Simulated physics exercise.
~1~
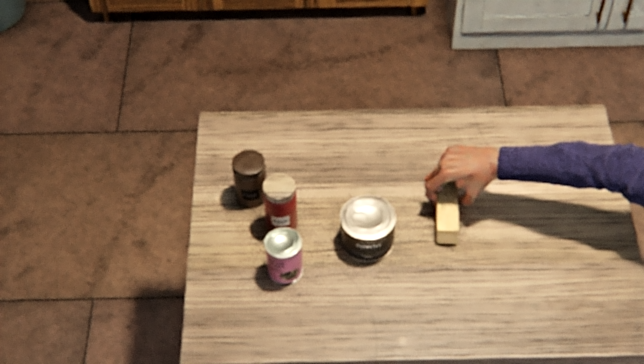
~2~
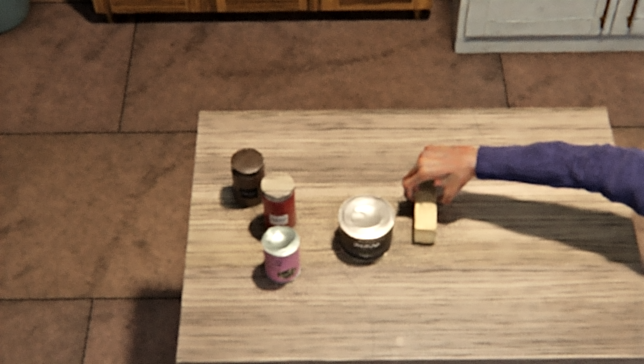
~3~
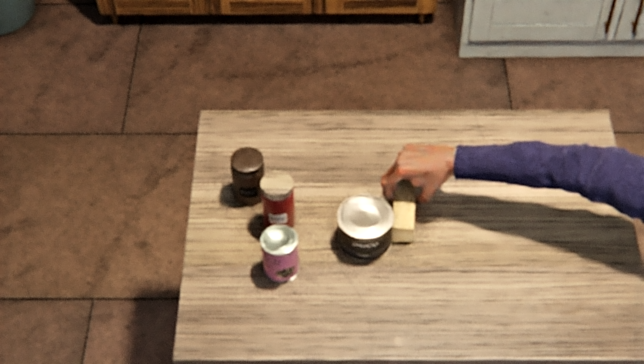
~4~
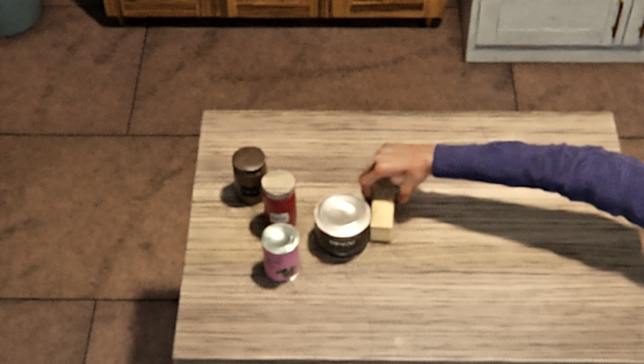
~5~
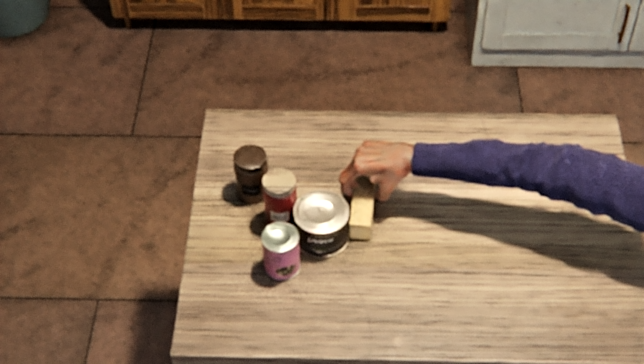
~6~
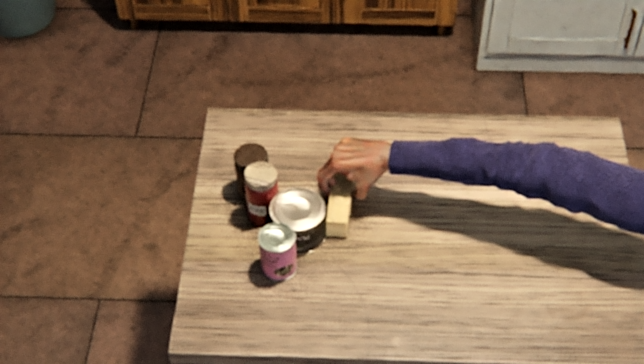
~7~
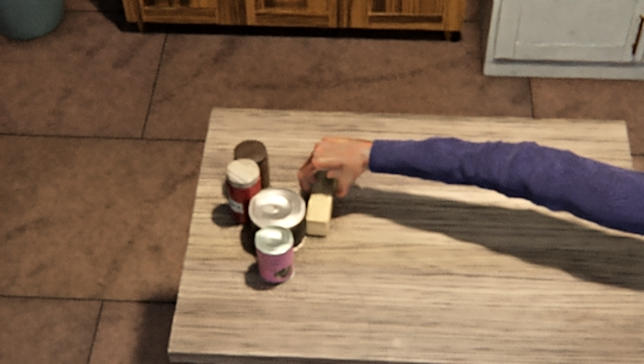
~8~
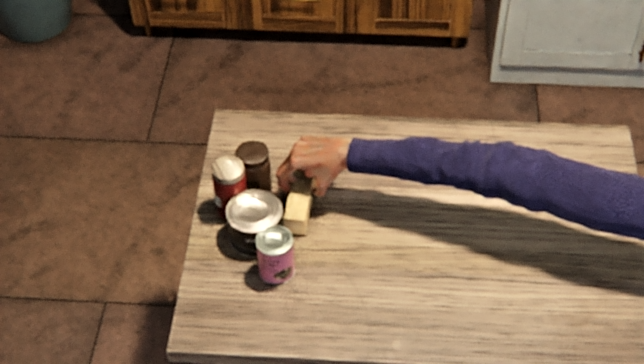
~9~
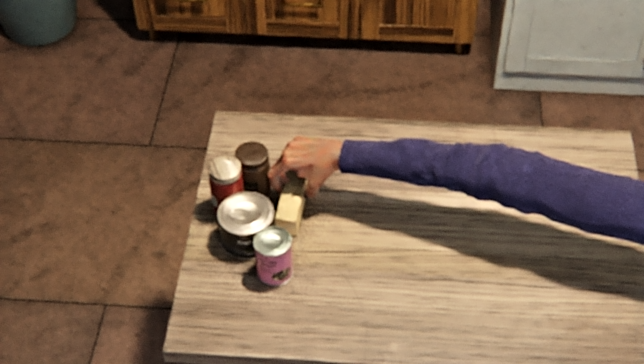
At the start, a hand in a purple sleeve holds a small pale block on a wooden table, to the right of a black tub, a red jar, a dark brown jar and a pink tin. The hand slides the block left until it meets the tub, which begins to slide left too. The tub then reaches the red jar, and both shift toward the table's left end. The motion slows and stops with everything upright on the table, the tub and red jar now left of the brown jar and pink tin, which remain roughly in place.
